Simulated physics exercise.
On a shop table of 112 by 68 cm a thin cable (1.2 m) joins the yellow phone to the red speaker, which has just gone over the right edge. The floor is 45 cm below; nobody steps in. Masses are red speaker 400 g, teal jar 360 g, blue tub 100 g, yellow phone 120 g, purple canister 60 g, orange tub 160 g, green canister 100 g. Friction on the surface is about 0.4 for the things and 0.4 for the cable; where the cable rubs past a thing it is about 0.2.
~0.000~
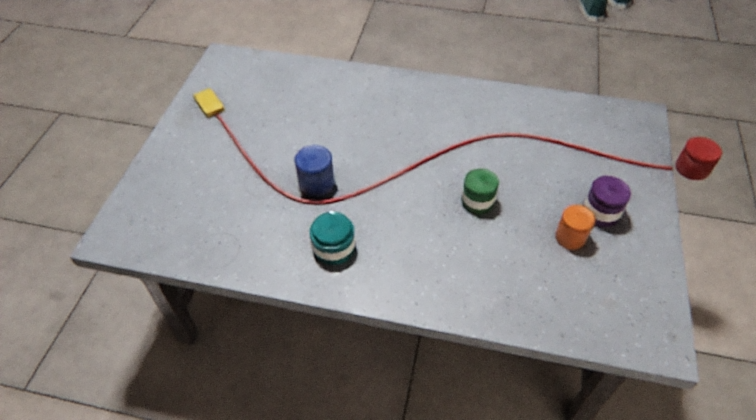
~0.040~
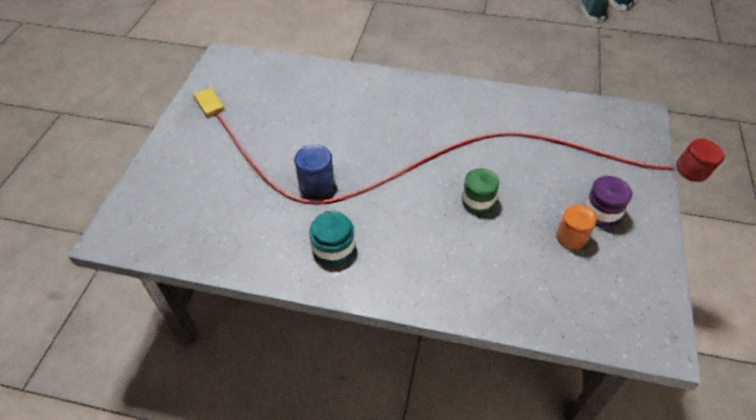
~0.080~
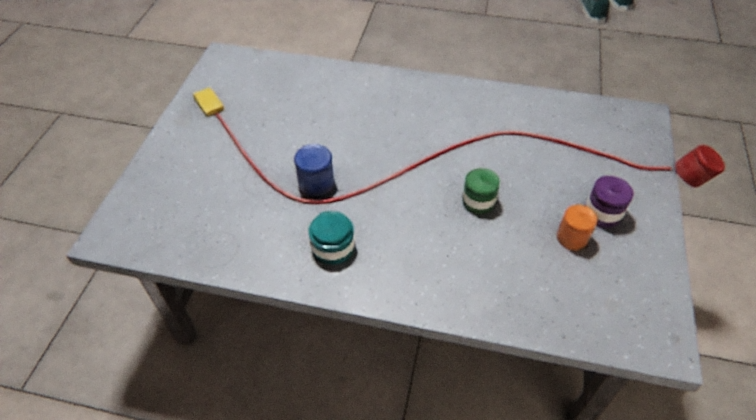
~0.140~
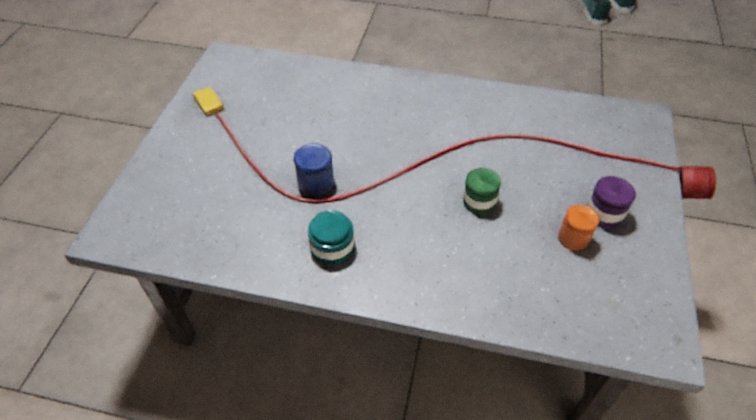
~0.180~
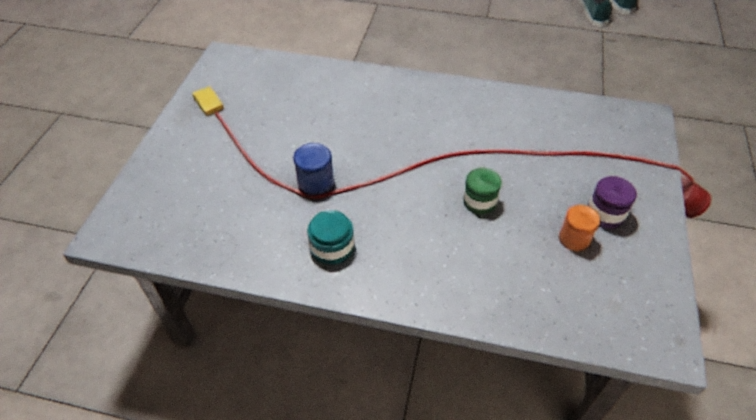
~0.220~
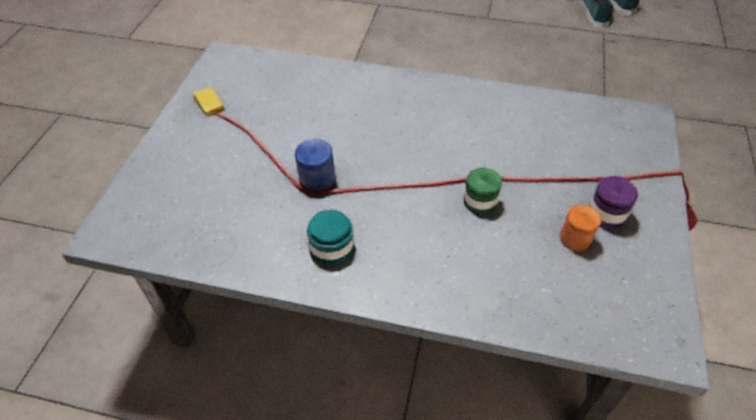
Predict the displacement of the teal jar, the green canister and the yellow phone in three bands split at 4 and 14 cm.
Result: Teal jar hardly moves, green canister hardly moves, yellow phone ends far away.
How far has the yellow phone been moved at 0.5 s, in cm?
About 22 cm.
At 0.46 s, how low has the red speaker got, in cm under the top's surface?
Some 40 cm.
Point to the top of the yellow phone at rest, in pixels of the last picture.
Near (390, 166).
By 0.5 s, the cable's tail end at (303, 137); yellow phone 22 cm off its start, green canister 1 cm off its start, blue tub 23 cm off its start.
By 0.7 s, the cable's tail end at (382, 153); yellow phone 45 cm off its start, green canister 1 cm off its start, blue tub 30 cm off its start.
By 1.0 s, the cable's tail end at (386, 155); yellow phone 46 cm off its start at (390, 166), green canister 1 cm off its start at (487, 184), blue tub 30 cm off its start at (382, 69).
By 1.2 s, the cable's tail end at (386, 155); yellow phone 46 cm off its start, green canister 1 cm off its start, blue tub 30 cm off its start.
By 2.4 s, the cable's tail end at (386, 155); yellow phone 46 cm off its start at (390, 166), green canister 1 cm off its start at (487, 184), teal jar 0 cm off its start at (329, 224), blue tub 30 cm off its start at (382, 69).
